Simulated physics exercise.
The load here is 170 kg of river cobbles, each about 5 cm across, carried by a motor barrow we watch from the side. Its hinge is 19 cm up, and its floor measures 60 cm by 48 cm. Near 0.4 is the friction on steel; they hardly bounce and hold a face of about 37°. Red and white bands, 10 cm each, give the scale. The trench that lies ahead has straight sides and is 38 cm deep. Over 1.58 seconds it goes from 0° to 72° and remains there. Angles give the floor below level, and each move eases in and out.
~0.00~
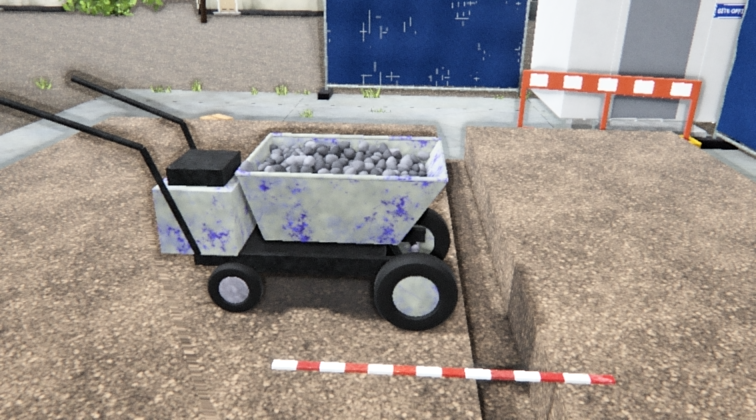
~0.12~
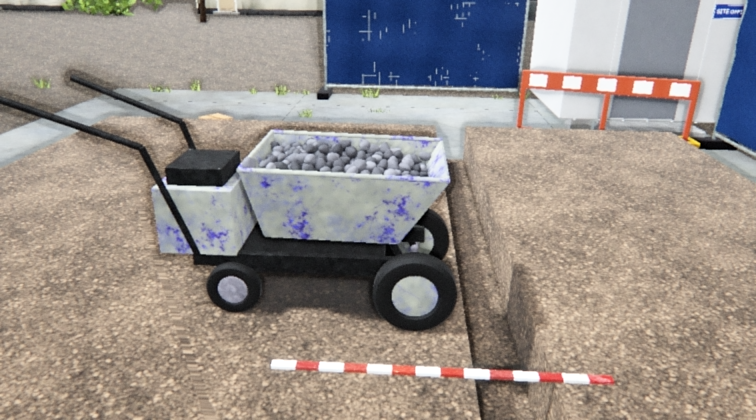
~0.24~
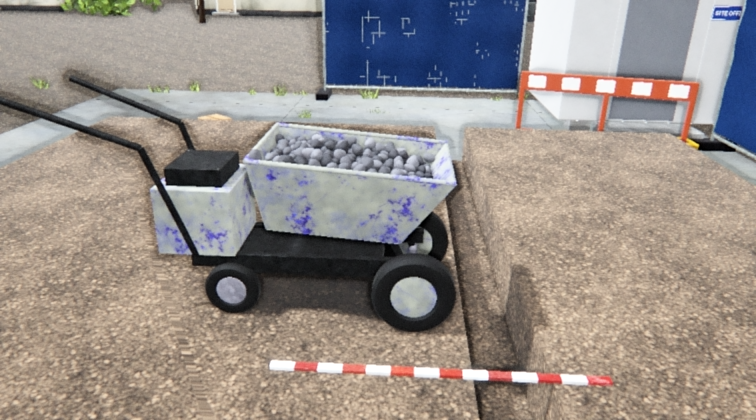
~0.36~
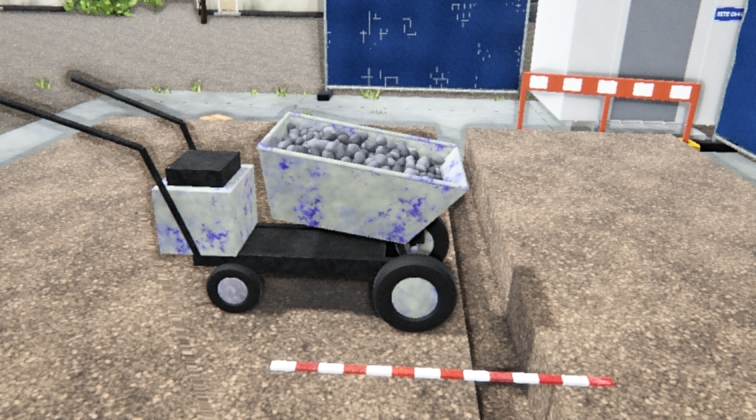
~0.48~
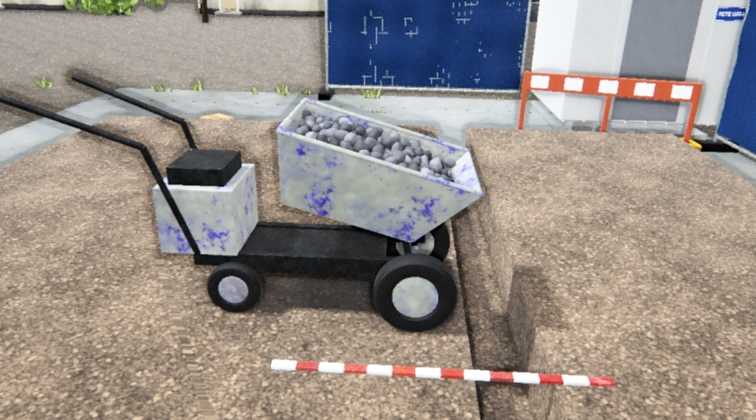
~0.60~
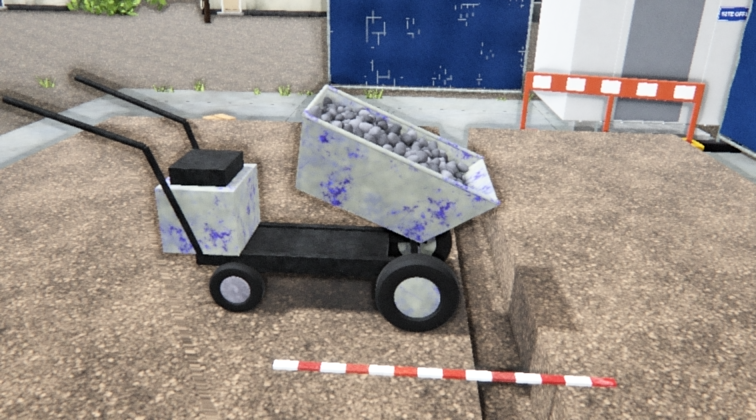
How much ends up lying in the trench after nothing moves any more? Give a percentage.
A share of about 26 per cent.
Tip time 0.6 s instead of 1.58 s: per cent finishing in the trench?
That would give about 15 percent.
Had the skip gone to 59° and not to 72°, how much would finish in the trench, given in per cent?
In that case around 10 percent.
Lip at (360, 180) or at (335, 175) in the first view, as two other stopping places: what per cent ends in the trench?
First place roughly 90%, second roughly 85%.
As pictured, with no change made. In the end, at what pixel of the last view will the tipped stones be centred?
Look at roughly (573, 301).
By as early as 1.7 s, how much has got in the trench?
Roughly 0% by that time.
After 1.2 s the floor is at 61°; 99 % in the skip; the foremost stones are at (541, 231).
After 1.7 s the floor is at 72°; 60 % in the skip, 39 % past the trench; the foremost stones are at (674, 309).
After 2.0 s the floor is at 72°; 33 % in the skip, 1 % in the trench, 65 % past the trench; the foremost stones are at (747, 312).
After 4.0 s the floor is at 72°; 2 % in the skip, 26 % in the trench, 73 % past the trench; the foremost stones are past the picture's edge.
